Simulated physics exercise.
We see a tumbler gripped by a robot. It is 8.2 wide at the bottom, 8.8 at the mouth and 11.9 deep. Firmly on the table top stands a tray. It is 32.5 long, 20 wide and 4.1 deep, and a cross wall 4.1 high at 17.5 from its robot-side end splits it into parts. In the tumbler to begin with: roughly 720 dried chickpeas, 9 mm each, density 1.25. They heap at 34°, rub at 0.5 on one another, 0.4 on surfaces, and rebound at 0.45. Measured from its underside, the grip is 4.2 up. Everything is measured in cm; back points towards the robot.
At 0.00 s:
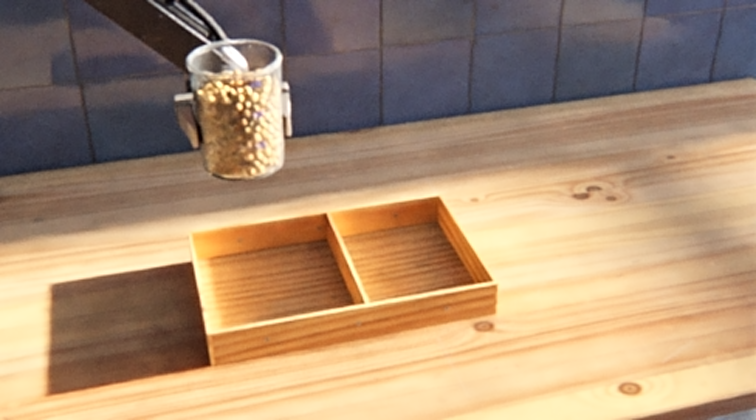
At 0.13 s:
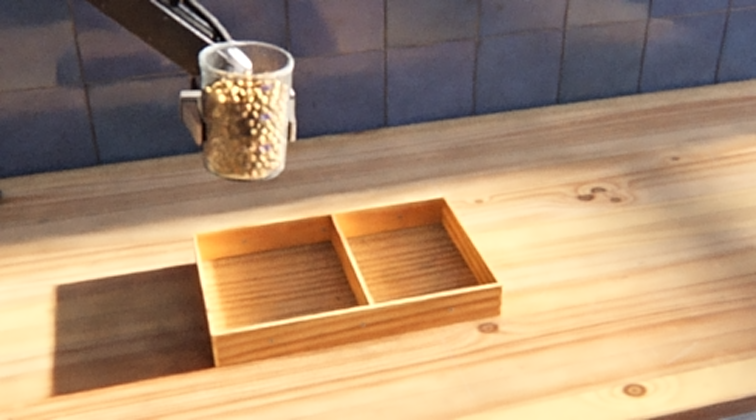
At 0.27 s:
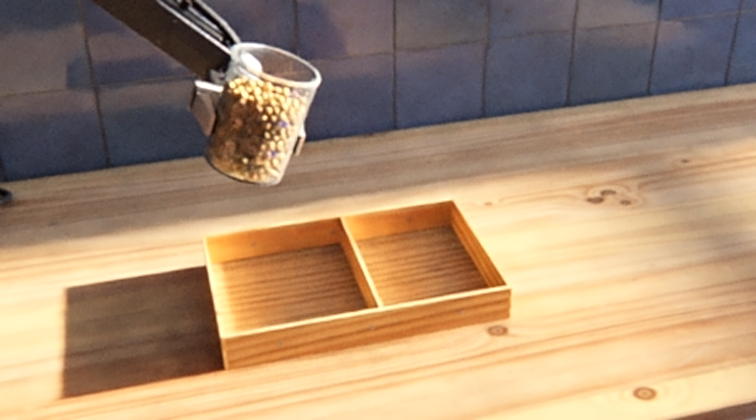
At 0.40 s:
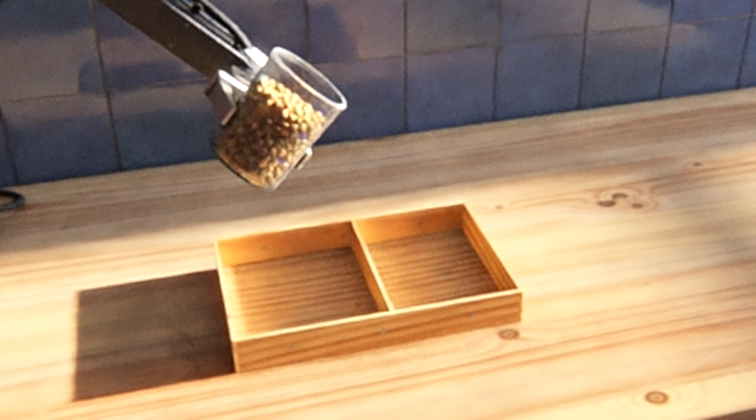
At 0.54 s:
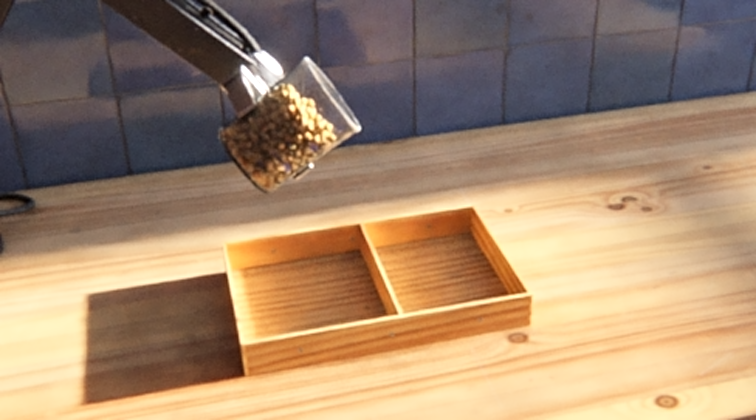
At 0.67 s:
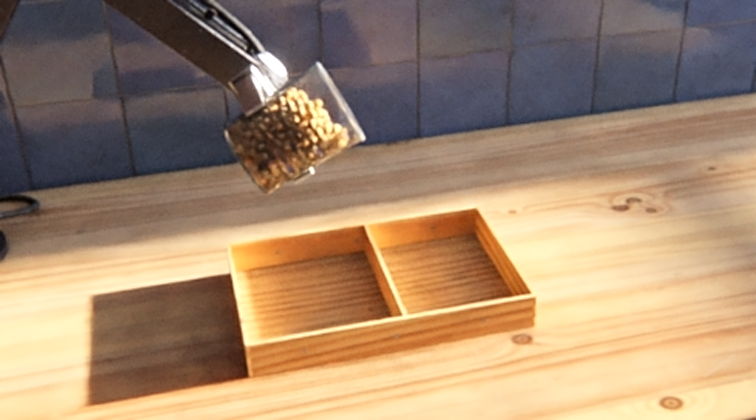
On a sunlit wooden counter by blue tiles, a robot arm steadily tilting a clear tumbler of dried chickpeas above a divided tray.
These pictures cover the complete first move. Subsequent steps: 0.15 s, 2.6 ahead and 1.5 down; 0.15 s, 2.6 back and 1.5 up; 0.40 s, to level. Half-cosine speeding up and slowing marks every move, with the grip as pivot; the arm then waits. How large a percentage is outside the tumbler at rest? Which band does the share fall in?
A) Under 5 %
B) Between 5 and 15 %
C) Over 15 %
Under 5 %.
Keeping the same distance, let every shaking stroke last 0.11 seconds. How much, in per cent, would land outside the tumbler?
In that case about 5 in a hundred.
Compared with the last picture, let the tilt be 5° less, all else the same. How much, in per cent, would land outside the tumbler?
In that case roughly 0 per cent.
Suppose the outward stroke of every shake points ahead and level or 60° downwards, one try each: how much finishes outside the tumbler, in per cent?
Result: Approx. 5 % and 0 %, one try each.
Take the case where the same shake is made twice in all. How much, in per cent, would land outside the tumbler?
About 0 per cent, then.
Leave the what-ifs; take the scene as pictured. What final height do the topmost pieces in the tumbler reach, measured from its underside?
The top sits some 11.0 cm up.
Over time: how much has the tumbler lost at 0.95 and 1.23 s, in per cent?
At the first moment 0 per cent, at the second 0 per cent.
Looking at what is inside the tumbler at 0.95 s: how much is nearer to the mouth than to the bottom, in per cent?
Some 40 percent is in that half.
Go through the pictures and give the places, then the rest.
In the first frame, tumbler middle at (239, 112), level; upper third of the load around (238, 97), from x 200 to 275, top at y 75; 721 in the tumbler.
In the second frame, tumbler middle at (245, 114), tilted 6° forward; upper third of the load around (243, 98), from x 210 to 285, top at y 75.
In the third frame, tumbler middle at (259, 117), tilted 22° forward; upper third of the load around (257, 102), from x 210 to 305, top at y 75.
In the fourth frame, tumbler middle at (275, 122), tilted 41° forward; upper third of the load around (272, 108), from x 220 to 320, top at y 80.
In the fifth frame, tumbler middle at (287, 129), tilted 57° forward; upper third of the load around (283, 115), from x 225 to 330, top at y 90.
In the sixth frame, tumbler middle at (292, 131), tilted 63° forward; upper third of the load around (287, 119), from x 235 to 345, top at y 90; 721 in the tumbler.
By 0.95 s, tilted 63° forward, highest piece 27 above the table; 718 in the tumbler, 3 in flight or on a rim.
By 1.23 s, tilted 17° forward, highest piece 30 above the table; 717 in the tumbler, 4 in the far-side part.
By 1.57 s, level, highest piece 30 above the table; 717 in the tumbler, 4 in the far-side part.
By 2.62 s, level, highest piece 30 above the table; 717 in the tumbler, 4 in the far-side part.
Final count, 717 in the tumbler, 4 in the far-side part. That is 1 % outside the tumbler.
